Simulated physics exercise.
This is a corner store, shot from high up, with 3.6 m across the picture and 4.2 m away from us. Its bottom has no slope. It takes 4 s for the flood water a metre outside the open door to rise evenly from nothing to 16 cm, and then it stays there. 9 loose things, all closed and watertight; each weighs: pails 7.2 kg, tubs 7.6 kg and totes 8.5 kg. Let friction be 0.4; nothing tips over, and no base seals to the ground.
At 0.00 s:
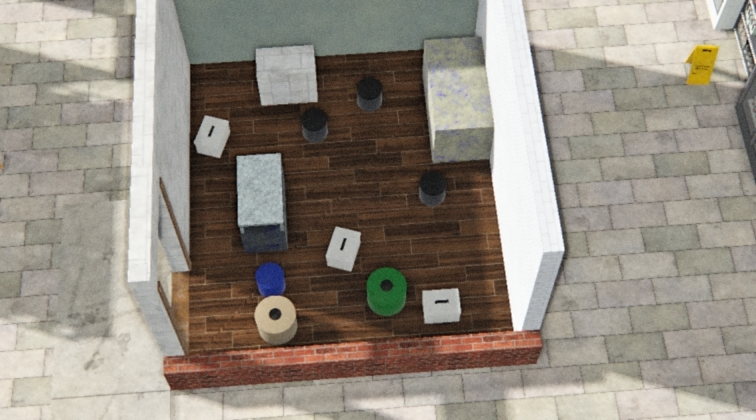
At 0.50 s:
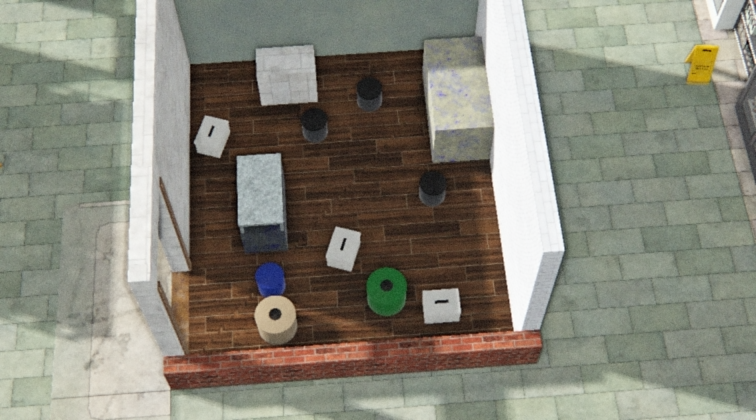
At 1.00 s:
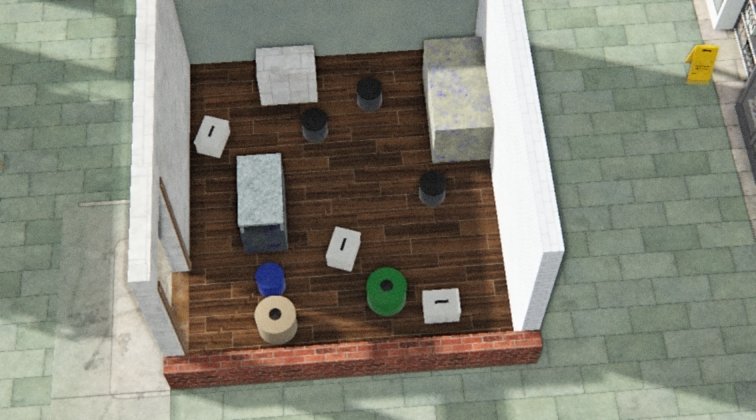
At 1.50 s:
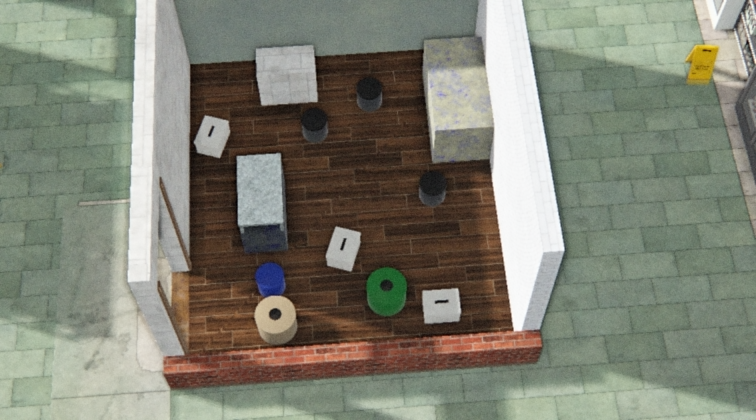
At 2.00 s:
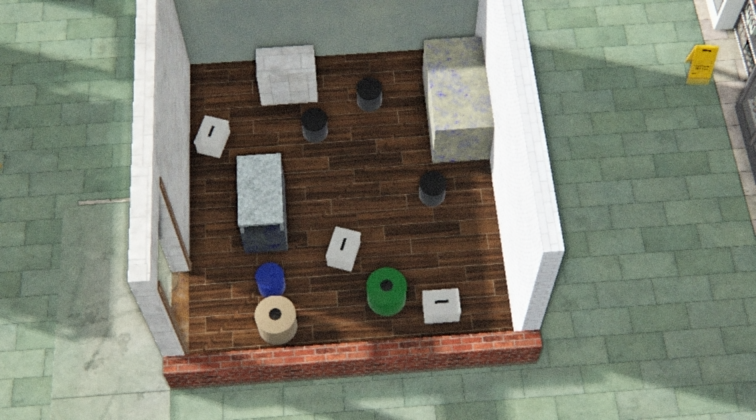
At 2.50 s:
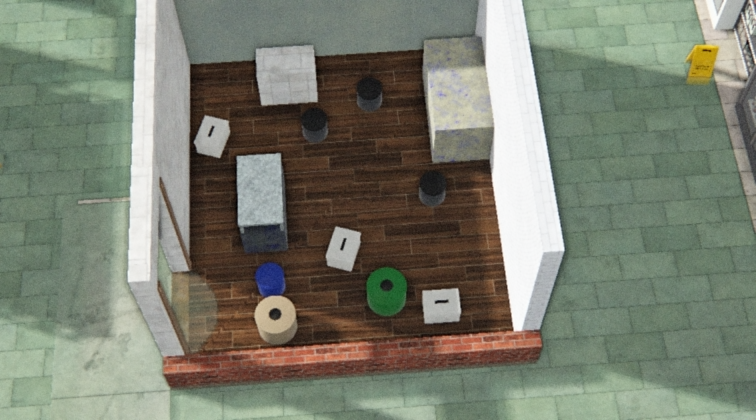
A small pale wet patch appears by the left doorway while the room's objects stay still.
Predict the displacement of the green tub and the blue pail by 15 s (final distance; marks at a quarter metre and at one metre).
Green tub: A long trip; blue pail: A long trip.
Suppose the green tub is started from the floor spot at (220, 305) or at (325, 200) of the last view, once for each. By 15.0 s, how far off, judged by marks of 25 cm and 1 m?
Try one - it is swept a long way; try two - it hardly stirs.
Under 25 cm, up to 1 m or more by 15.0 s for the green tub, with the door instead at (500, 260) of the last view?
Then the green tub would have gone a long way.
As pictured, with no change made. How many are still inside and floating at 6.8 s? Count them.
Of them, 1.
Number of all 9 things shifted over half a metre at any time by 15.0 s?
6 in all.
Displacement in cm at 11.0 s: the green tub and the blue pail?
I'd guess about 200 cm and 200 cm by that point.
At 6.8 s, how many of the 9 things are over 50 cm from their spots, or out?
I get 4.
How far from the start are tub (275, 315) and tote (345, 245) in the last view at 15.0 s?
Shifts: 250 cm / 100 cm.
After 3.5 s the green tub is near (387, 286), 0.0 m from its start, aground; the blue pail is near (270, 276), 0.0 m from its start, aground; 0 afloat.
After 6.8 s the green tub is near (460, 233), 1.1 m from its start, aground; the blue pail is near (391, 278), 1.4 m from its start, aground; 1 afloat.
After 11.0 s the green tub is near (367, 119), 2.2 m from its start, aground; the blue pail is near (461, 267), 2.2 m from its start, afloat; 3 afloat.
After 15.0 s the green tub is near (341, 51), 3.2 m from its start, afloat; the blue pail is near (484, 198), 2.6 m from its start, afloat; 7 afloat.
